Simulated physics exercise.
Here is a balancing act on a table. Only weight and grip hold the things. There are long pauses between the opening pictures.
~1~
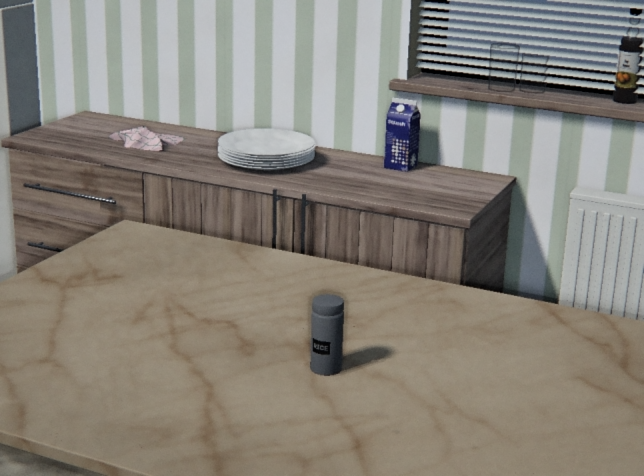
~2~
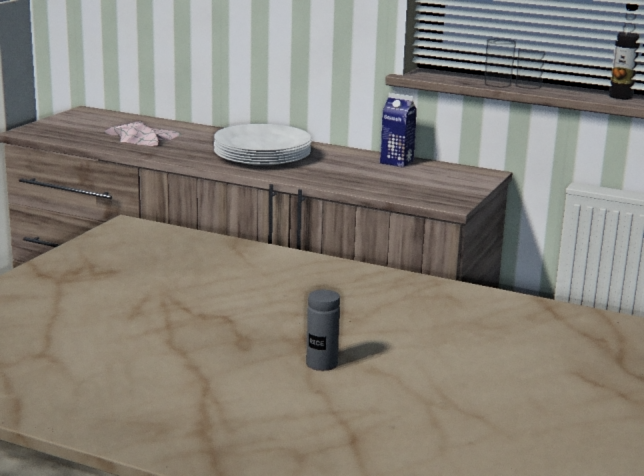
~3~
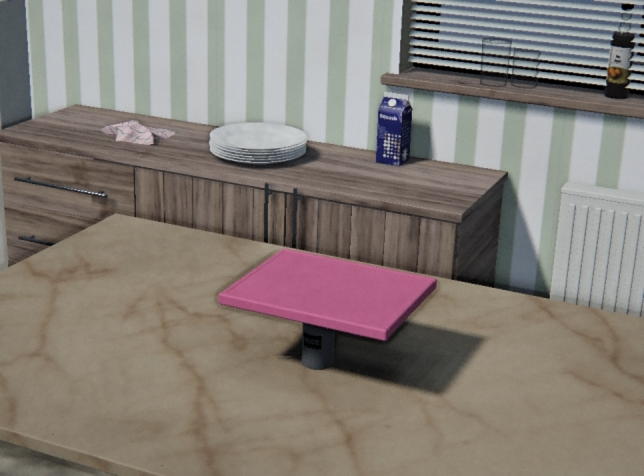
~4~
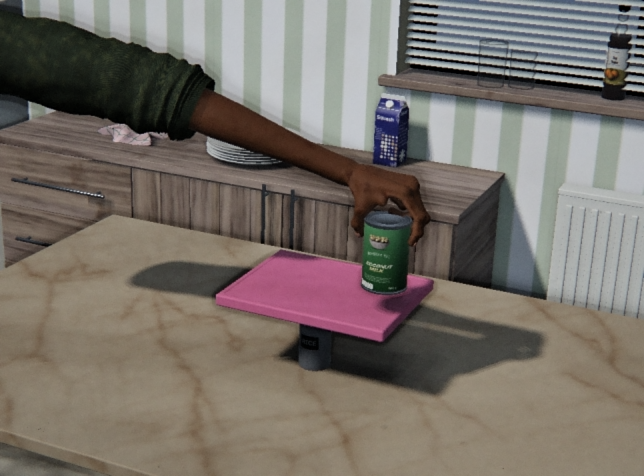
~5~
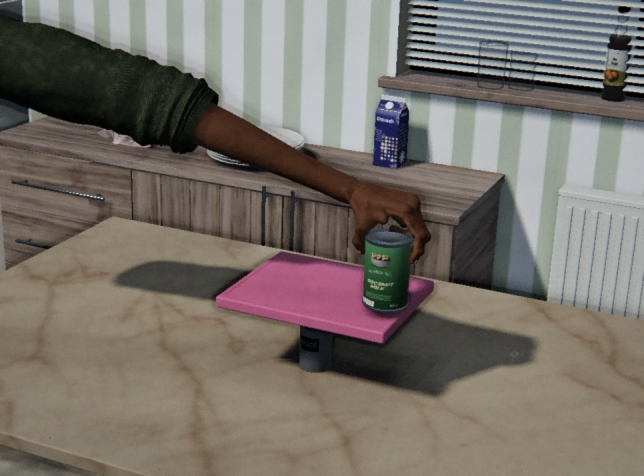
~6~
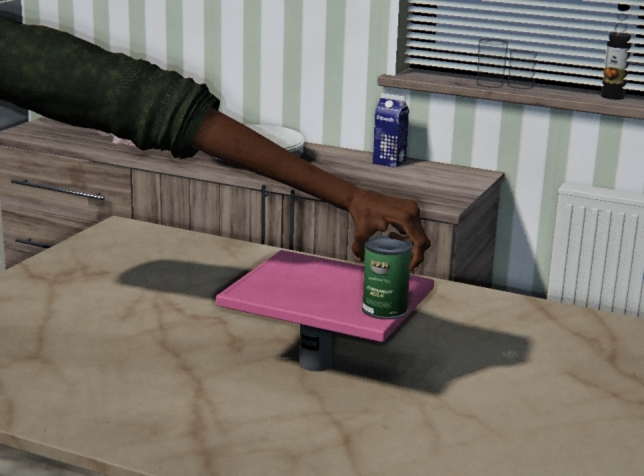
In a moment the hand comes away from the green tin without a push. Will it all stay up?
It loses its balance.
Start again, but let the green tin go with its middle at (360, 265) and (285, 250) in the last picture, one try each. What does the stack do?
In the first case it gives way; in the second case it holds.
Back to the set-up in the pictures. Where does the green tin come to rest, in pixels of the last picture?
At about (447, 396).
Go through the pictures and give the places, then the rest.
In the first picture, the last thing is not in view yet; grey shaker (327, 335).
In the second picture, the last thing is not in view yet; grey shaker (323, 330).
In the third picture, the last thing is not in view yet.
The fourth picture shows coming down; green tin (386, 253).
The fifth picture shows coming down; green tin (387, 270).
The sixth picture shows in place under the hand; green tin (387, 278).
Then, 0.30 s past the last view, green tin now fallen; pink lid rocked 47° from its first pose.
Then, 0.50 s past the last view, pink lid rocked 46° from its first pose; grey shaker rocked 3° from its first pose.
Finally, fallen, green tin and pink lid; grey shaker still in place. Final places as the last picture's camera would see them, green tin near (447, 396). The stack comes apart.
